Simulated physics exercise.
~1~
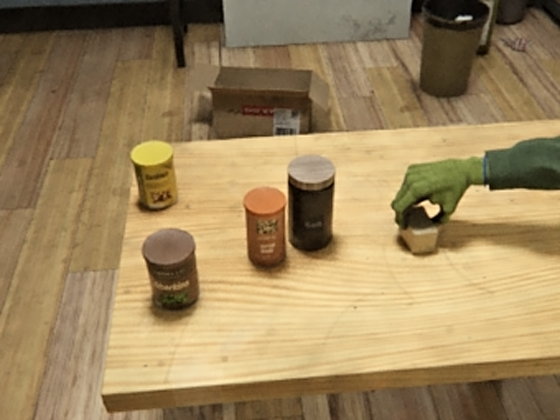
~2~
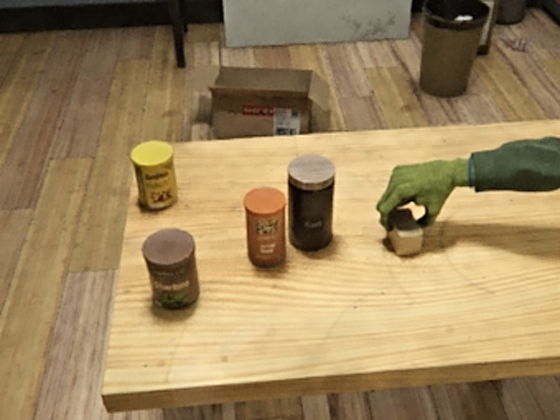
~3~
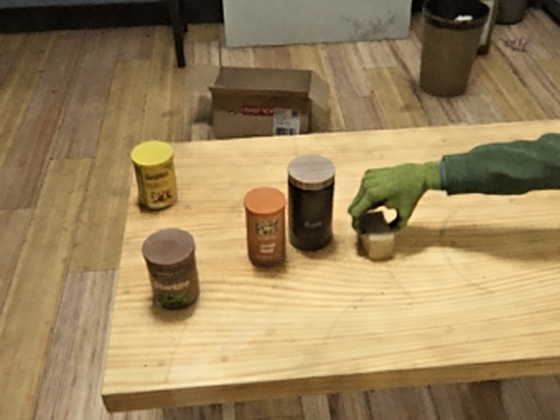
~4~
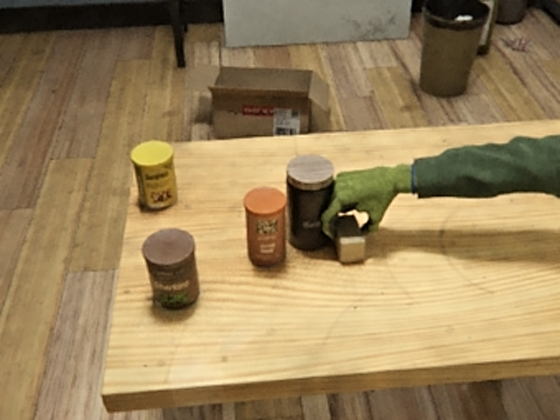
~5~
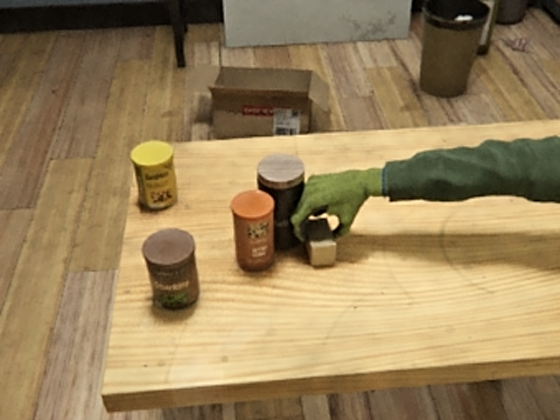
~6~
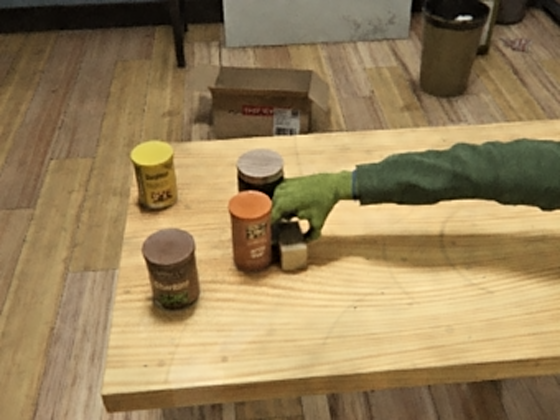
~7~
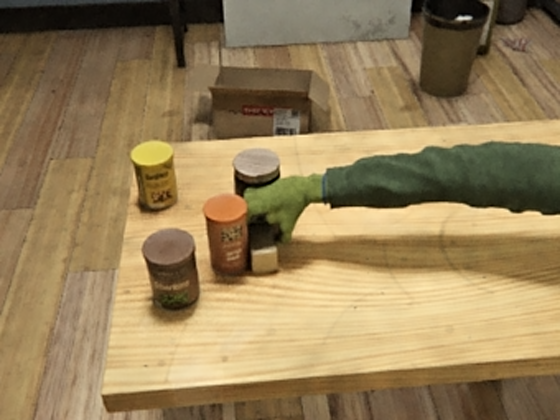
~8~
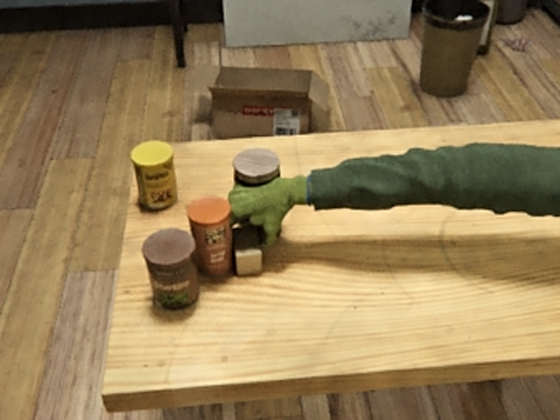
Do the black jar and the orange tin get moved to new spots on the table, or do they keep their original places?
Both get moved to new spots. The black jar and the orange tin each end up further left than where they began, still standing on the table.
